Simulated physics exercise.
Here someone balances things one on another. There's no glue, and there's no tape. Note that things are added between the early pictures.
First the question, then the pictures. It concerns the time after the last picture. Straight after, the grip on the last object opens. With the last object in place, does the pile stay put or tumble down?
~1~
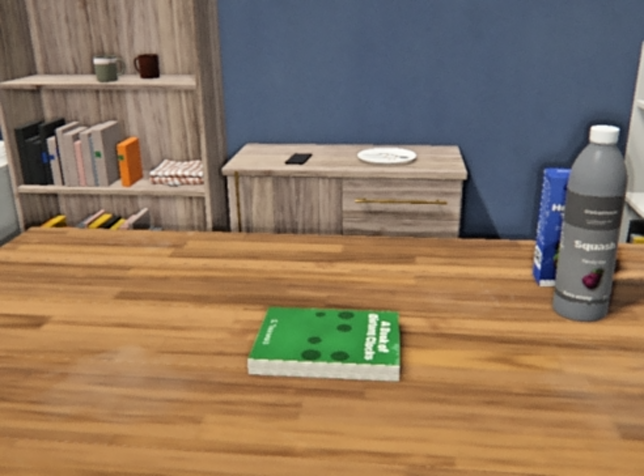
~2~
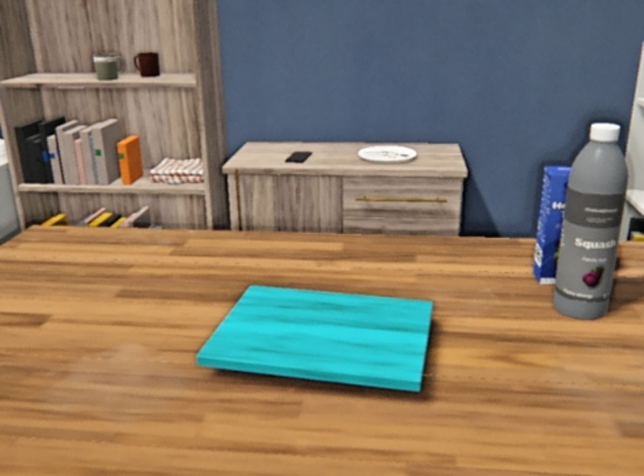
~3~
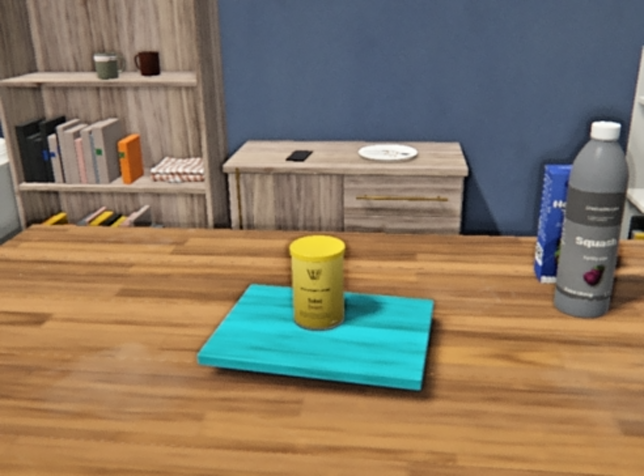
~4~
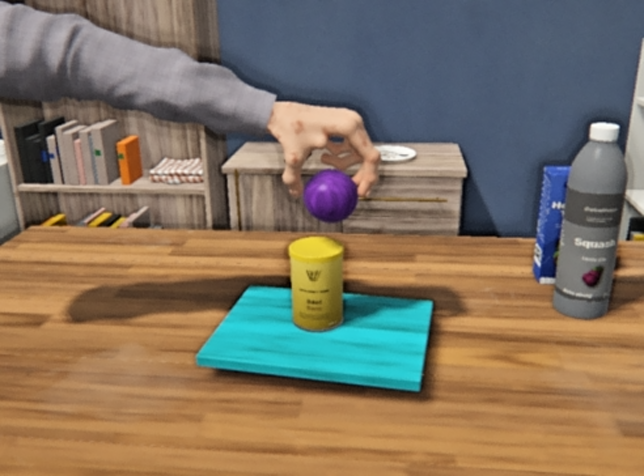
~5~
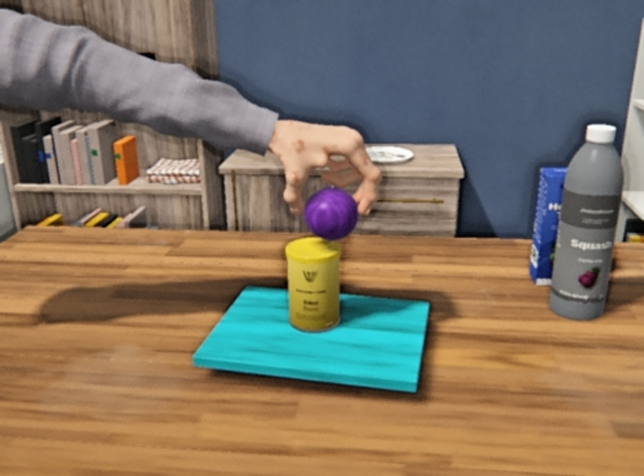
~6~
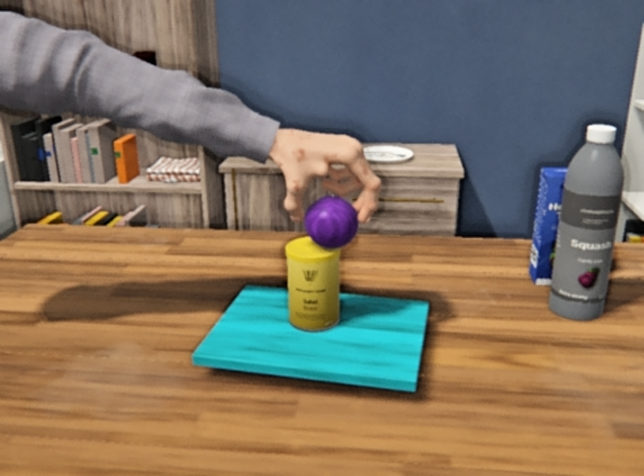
Nothing topples.
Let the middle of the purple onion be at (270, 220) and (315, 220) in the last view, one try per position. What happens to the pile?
It caves in in the first case and survives in the second case.
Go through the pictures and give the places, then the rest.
The last thing is not in view yet; green book (328, 341), in the first frame.
The last thing is not in view yet; grey bottle (592, 223), in the second frame.
The last thing is not in view yet; yellow tin (318, 284), in the third frame.
Coming down; purple onion (331, 196); blue carton (564, 226), in the fourth frame.
Coming down; purple onion (332, 213); turquoise board (320, 332), in the fifth frame.
Set down, still held; purple onion (332, 222), in the sixth frame.
Then, 0.70 s later than the last frame, all is still.
Then, 1.70 s later than the last frame, purple onion resting near (331, 223).
When it is over, all 6 as before. End places, in pixels of the last picture, purple onion near (331, 223). The pile stays up.
